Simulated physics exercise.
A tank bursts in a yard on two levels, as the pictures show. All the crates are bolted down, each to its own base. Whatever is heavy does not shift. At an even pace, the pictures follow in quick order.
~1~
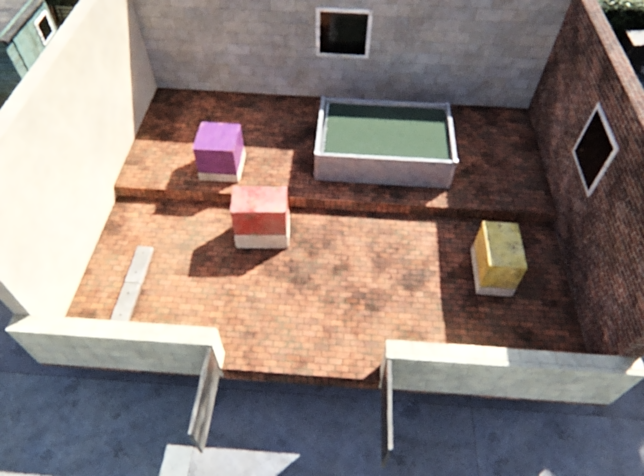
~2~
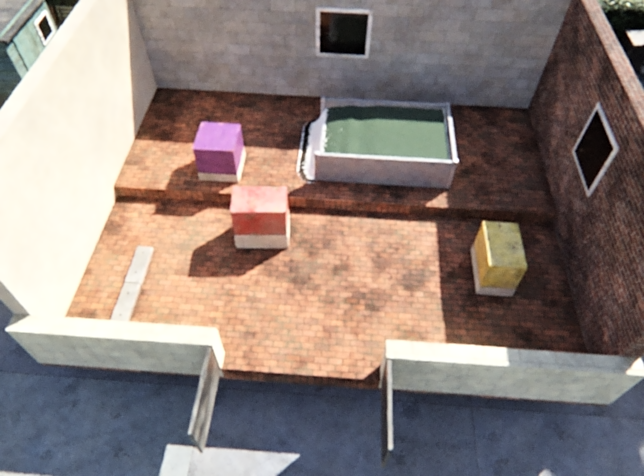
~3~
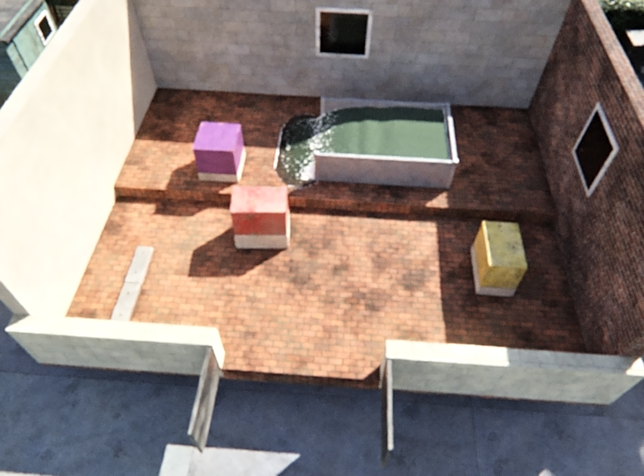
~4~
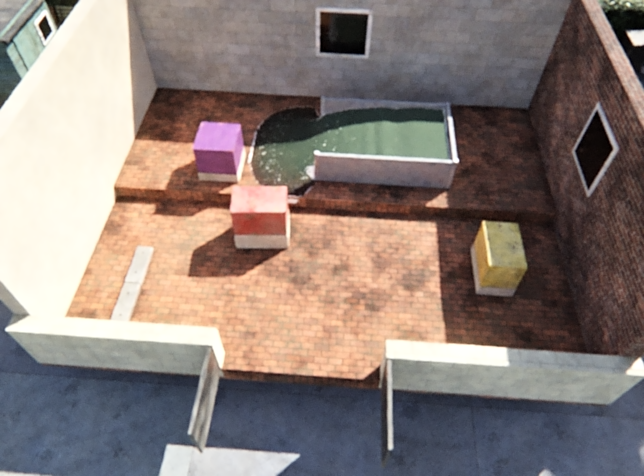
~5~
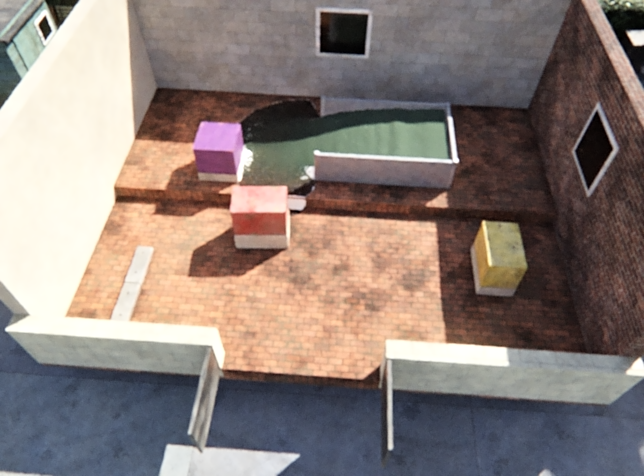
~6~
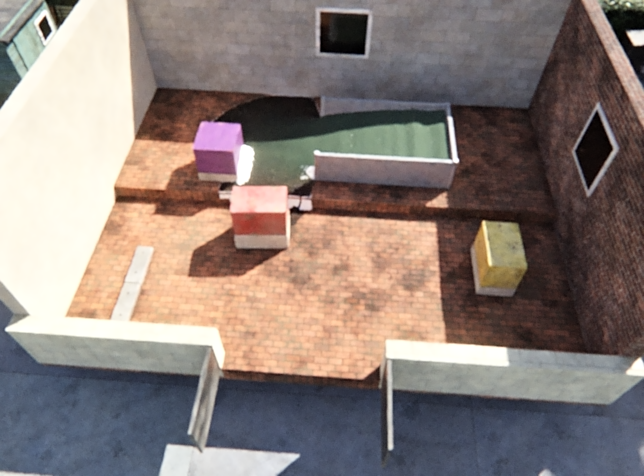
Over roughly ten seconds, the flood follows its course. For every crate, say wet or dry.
The red crate will come through untouched. The purple crate will not stay dry. The yellow crate will come through untouched.
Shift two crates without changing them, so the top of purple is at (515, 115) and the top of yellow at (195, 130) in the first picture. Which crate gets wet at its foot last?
Purple one.
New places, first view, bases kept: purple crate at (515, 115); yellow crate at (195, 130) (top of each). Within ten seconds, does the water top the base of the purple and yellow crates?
Outcome - purple crate is not reached, yellow crate is flooded.
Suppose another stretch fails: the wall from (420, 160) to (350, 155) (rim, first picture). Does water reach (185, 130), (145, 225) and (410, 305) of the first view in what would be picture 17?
The first point is unwetted, the second unwetted, the third swamped.
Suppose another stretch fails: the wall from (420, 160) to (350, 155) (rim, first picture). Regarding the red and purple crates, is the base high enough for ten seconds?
In that case the red crate is never flooded and the purple crate is never flooded.
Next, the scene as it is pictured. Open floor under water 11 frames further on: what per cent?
Close to 30 percent, by my reckoning.
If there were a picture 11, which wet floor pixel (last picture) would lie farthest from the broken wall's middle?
I reckon the front has reached (150, 106) by then.
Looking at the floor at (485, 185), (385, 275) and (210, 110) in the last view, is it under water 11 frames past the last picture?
First spot clear, second spot clear, third spot swamped.
A moment on, water covers 20 % of the floor; the red crate water round its plinth, the purple crate water round its plinth, the yellow crate not reached.
Next, water covers 30 % of the floor; the red crate water round its plinth, the purple crate water round its plinth, the yellow crate not reached.
Then, water covers 40 % of the floor; the red crate water round its plinth, the purple crate water round its plinth, the yellow crate not reached.
Later, water covers 60 % of the floor; the red crate water round its plinth, the purple crate water round its plinth, the yellow crate water round its plinth.
In the end, water covers 90 % of the floor; the red crate stayed above the water, the purple crate was topped, the yellow crate stayed above the water.
